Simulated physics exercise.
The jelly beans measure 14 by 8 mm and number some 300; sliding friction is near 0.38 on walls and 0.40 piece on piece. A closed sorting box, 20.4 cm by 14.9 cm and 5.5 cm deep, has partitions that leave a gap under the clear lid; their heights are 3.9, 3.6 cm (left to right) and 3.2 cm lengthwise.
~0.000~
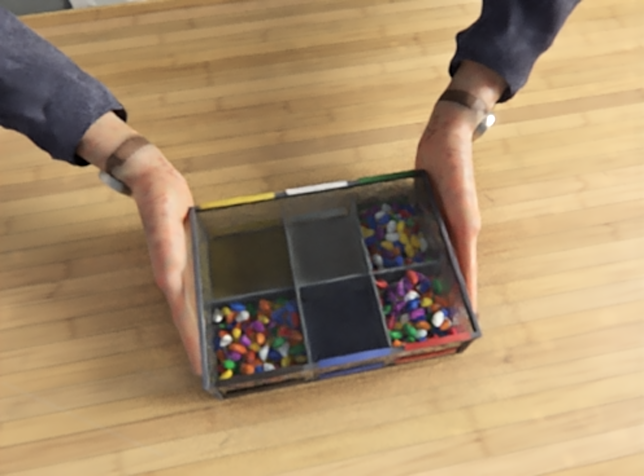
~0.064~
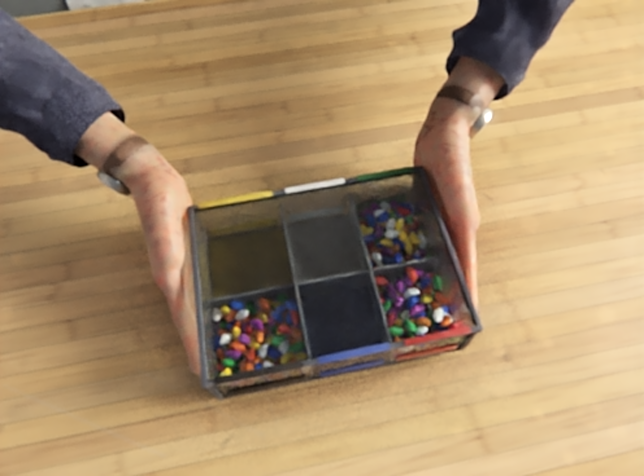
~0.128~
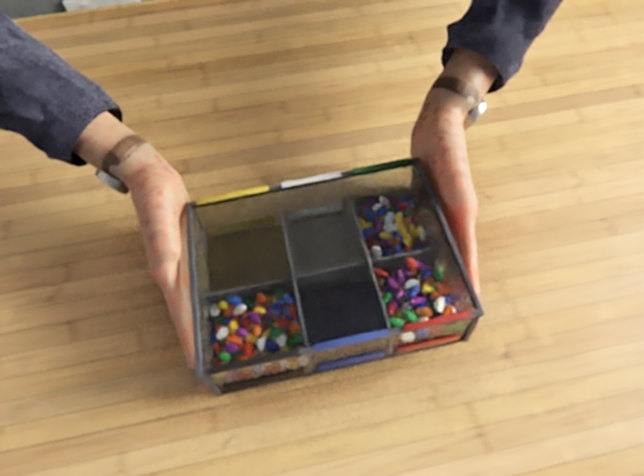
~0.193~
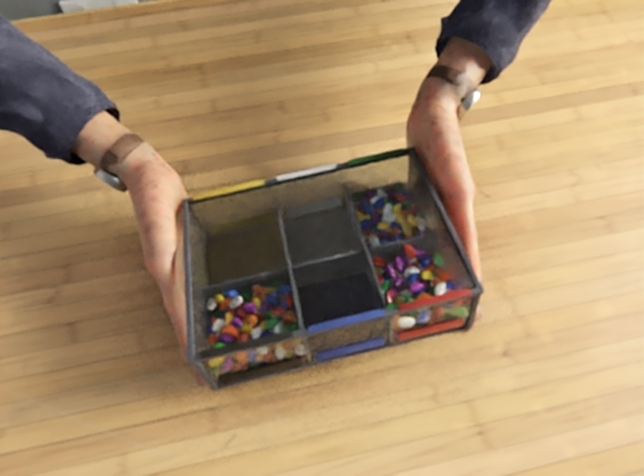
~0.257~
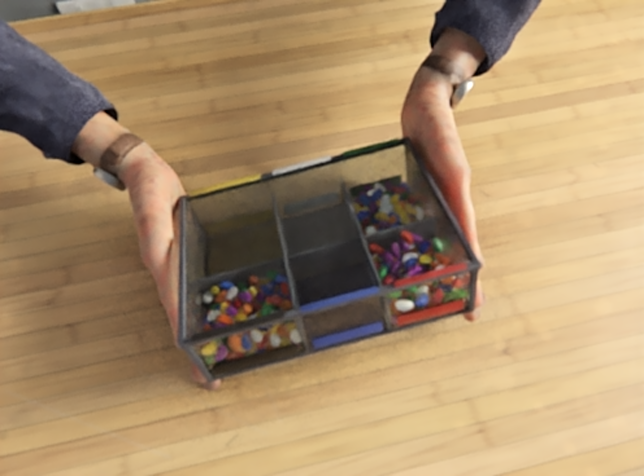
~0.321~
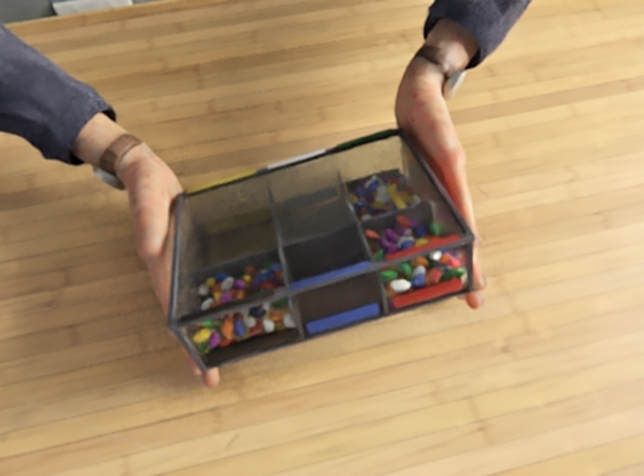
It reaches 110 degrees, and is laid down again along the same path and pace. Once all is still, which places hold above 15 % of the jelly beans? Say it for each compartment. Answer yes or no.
Red no, blue no, green yes, yellow yes, white yes, black no.
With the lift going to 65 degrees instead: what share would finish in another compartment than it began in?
About 15 per cent.
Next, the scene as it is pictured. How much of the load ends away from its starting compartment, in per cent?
About 70 per cent.
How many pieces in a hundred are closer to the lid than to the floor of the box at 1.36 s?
Roughly 70 per cent.
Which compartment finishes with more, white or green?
The green compartment.
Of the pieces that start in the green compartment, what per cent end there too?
Roughly 90 per cent.
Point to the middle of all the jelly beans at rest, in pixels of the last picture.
Around (297, 242).
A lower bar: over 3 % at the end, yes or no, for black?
Black yes.
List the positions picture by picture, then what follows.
Box tilt 0 degrees, front corners at (209, 384) and (476, 333); red 30 %, green 25 %, black 45 %, in the first picture.
Box tilt 2 degrees, front corners at (208, 381) and (476, 327), in the second picture.
Box tilt 6 degrees, front corners at (202, 371) and (477, 311), lowest corner left back, in the third picture.
Box tilt 12 degrees, front corners at (194, 357) and (477, 289), lowest corner left back, in the fourth picture.
Box tilt 18 degrees, front corners at (185, 341) and (473, 264), lowest corner left back, in the fifth picture.
Box tilt 24 degrees, front corners at (175, 323) and (467, 236), lowest corner left back; red 30 %, green 25 %, black 45 %. Its pace works out near 90 degrees a second, in the sixth picture.
After 1.36 s, tilt 109 degrees; red 5 %, green 35 %, yellow 30 %, white 15 %, black 15 %.
Then, at 2.06 s, tilt 48 degrees; green 30 %, yellow 40 %, white 20 %, black 5 %.
Then, at 2.79 s, tilt 0 degrees; green 30 %, yellow 40 %, white 20 %, black 5 %.
In the end, at 3.2 s, red 0 %, blue 0 %, green 30 %, yellow 40 %, white 20 %, black 5 %.
